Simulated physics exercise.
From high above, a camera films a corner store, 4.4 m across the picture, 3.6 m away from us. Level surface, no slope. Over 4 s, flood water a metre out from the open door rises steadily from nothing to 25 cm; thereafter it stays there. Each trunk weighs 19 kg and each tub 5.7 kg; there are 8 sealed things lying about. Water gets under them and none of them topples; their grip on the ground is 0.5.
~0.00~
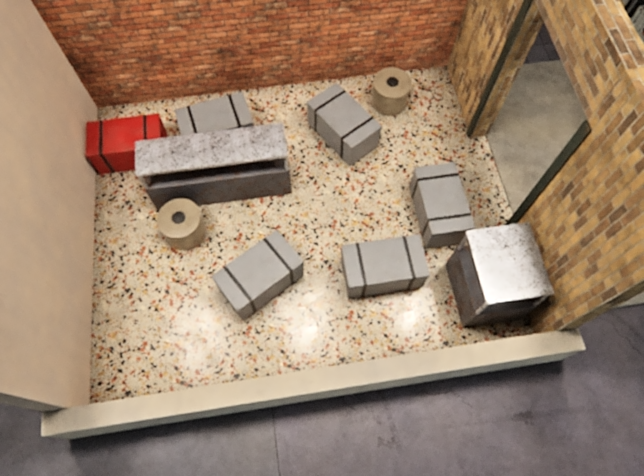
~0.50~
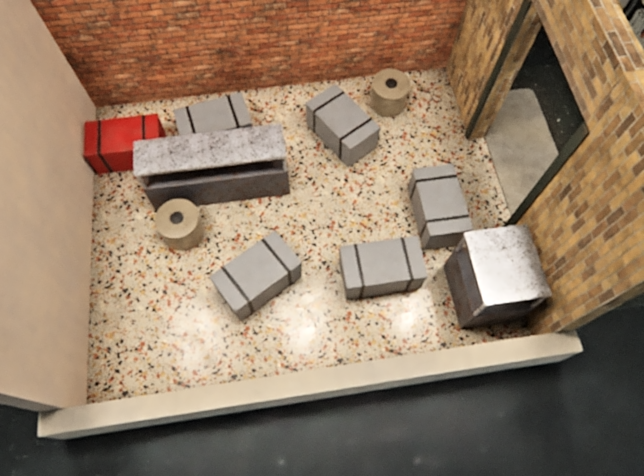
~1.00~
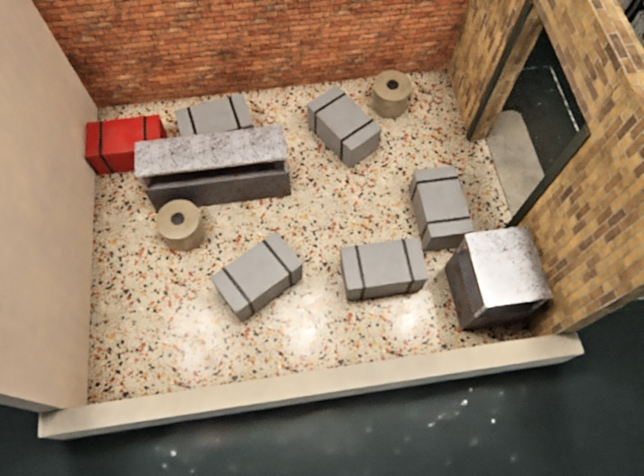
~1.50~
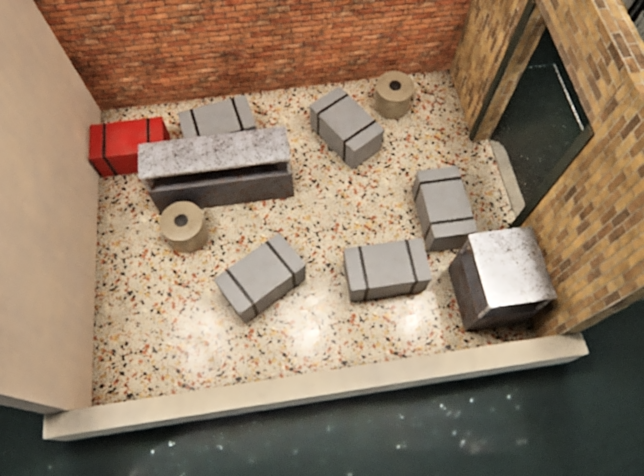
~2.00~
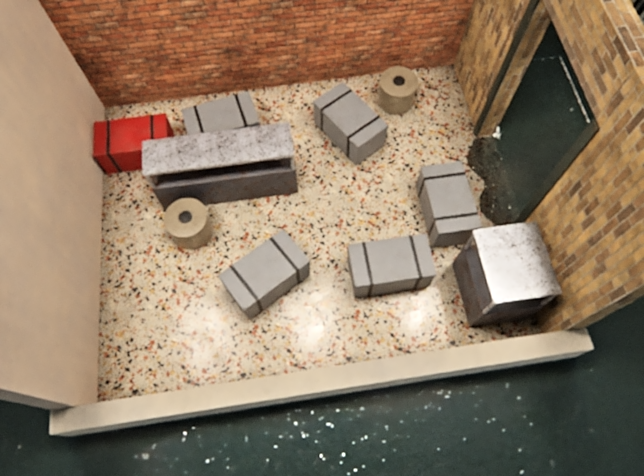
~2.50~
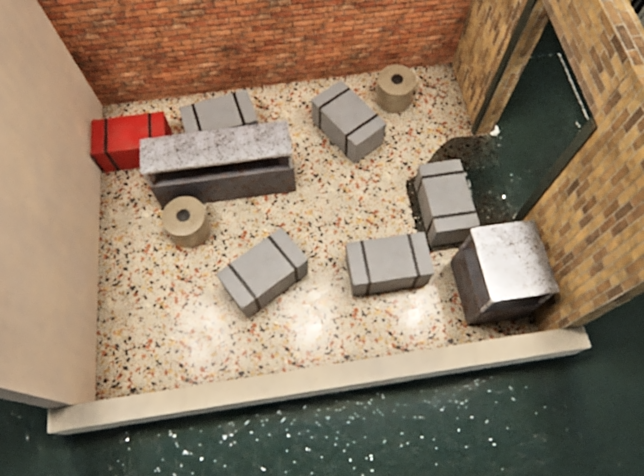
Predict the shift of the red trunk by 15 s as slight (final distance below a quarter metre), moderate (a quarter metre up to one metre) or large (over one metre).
The shift is moderate.
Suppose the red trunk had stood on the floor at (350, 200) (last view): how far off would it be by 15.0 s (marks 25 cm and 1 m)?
It gets carried off.
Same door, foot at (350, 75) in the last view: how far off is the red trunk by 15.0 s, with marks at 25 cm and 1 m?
The red trunk ends up a great distance away.
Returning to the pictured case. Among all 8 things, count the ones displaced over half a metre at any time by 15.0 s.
It adds up to 7.
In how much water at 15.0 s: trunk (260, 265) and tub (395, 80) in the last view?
First about 19 cm, second about 17 cm.
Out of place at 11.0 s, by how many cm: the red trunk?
By then it has shifted roughly 20 cm.
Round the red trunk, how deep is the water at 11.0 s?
Depth: About 17 cm.
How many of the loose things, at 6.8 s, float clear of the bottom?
4.
After 3.5 s the red trunk is near (128, 132), 0.0 m from its start, aground; 0 afloat.
After 6.8 s the red trunk is near (124, 134), 0.0 m from its start, afloat; 4 afloat.
After 11.0 s the red trunk is near (123, 110), 0.2 m from its start, afloat; 8 afloat.
After 15.0 s the red trunk is near (143, 88), 0.5 m from its start, afloat; 8 afloat.
